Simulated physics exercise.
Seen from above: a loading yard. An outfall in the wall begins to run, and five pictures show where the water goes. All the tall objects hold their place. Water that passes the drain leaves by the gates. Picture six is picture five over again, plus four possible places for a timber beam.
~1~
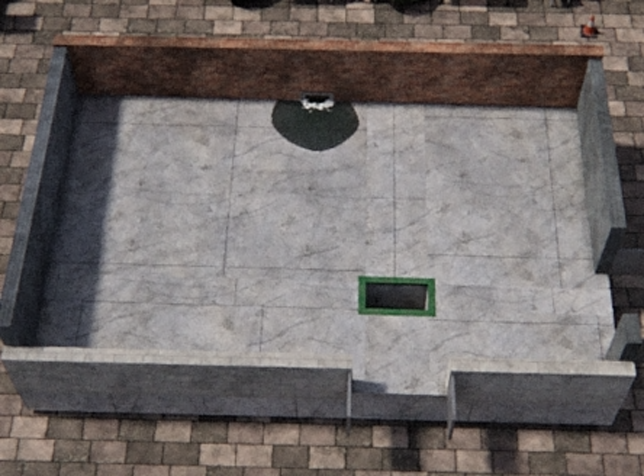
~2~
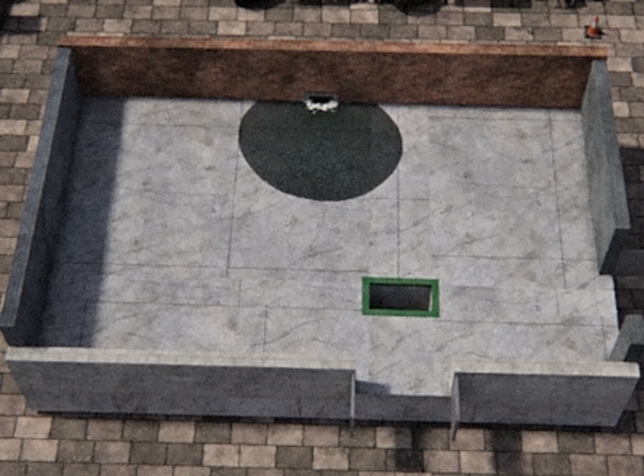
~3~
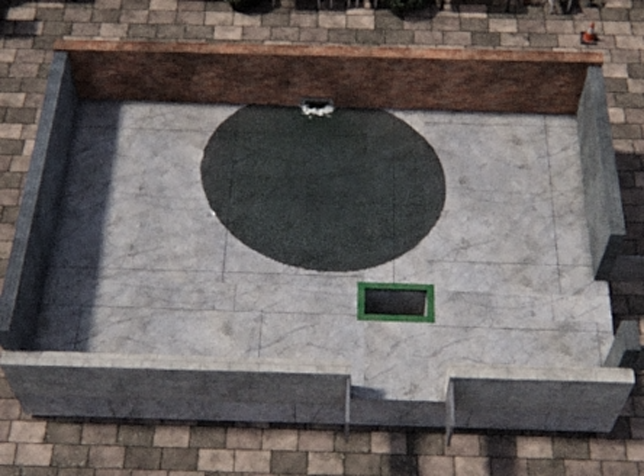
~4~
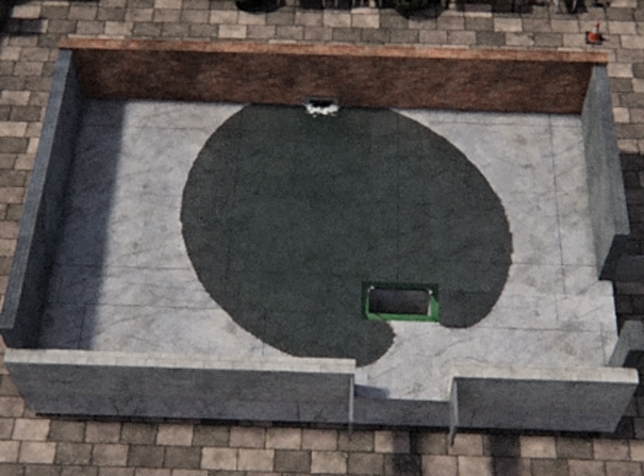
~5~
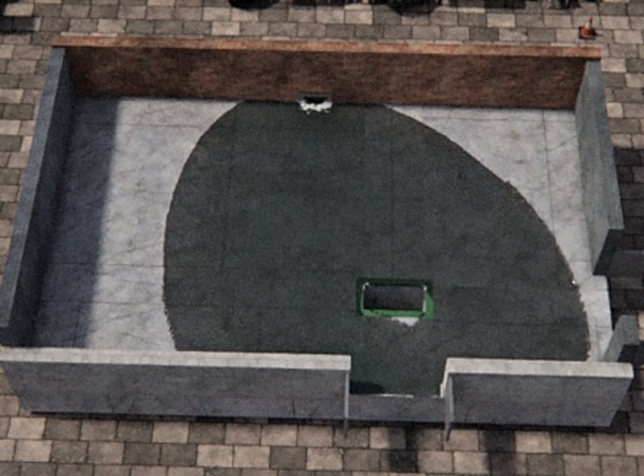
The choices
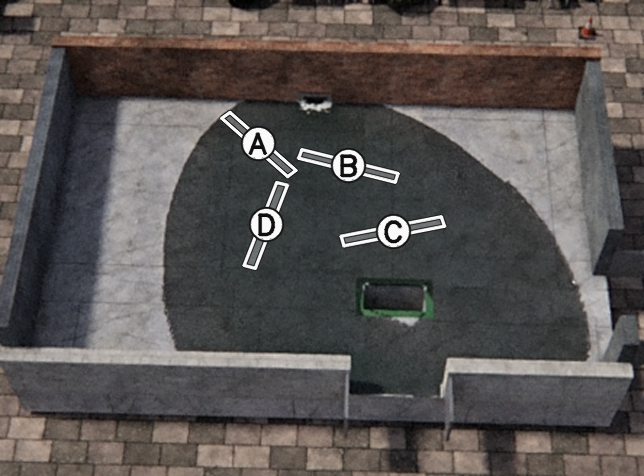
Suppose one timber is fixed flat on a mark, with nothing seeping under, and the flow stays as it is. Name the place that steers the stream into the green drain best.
It is A.
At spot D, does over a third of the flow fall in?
No, it does not.
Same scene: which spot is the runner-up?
That is spot D.
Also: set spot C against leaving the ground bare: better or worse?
It is worse.
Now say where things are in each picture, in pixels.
Outfall at (317, 97); green drain at (397, 296); open gate at (599, 315); open gate at (399, 381); water covers 3 % of the ground and shows as far out as (340, 141); green drain still dry.
Water covers 10 % of the ground and shows as far out as (335, 196); green drain still dry.
Water covers 23 % of the ground and shows as far out as (367, 263); green drain still dry.
Water covers 41 % of the ground and shows as far out as (461, 324); green drain taking water.
Water covers 57 % of the ground and shows as far out as (571, 349); green drain taking water.
On the marked copy, A from (225, 115) to (291, 173); B from (300, 153) to (396, 177); C from (342, 241) to (442, 221); D from (249, 266) to (282, 183).
With A, about 40 % of the stream runs into the green drain, about 60 % out by the gates.
With B, about 8 % of the stream runs into the green drain, about 92 % out by the gates.
With C, about 7 % of the stream runs into the green drain, about 93 % out by the gates.
With D, about 27 % of the stream runs into the green drain, about 72 % out by the gates.
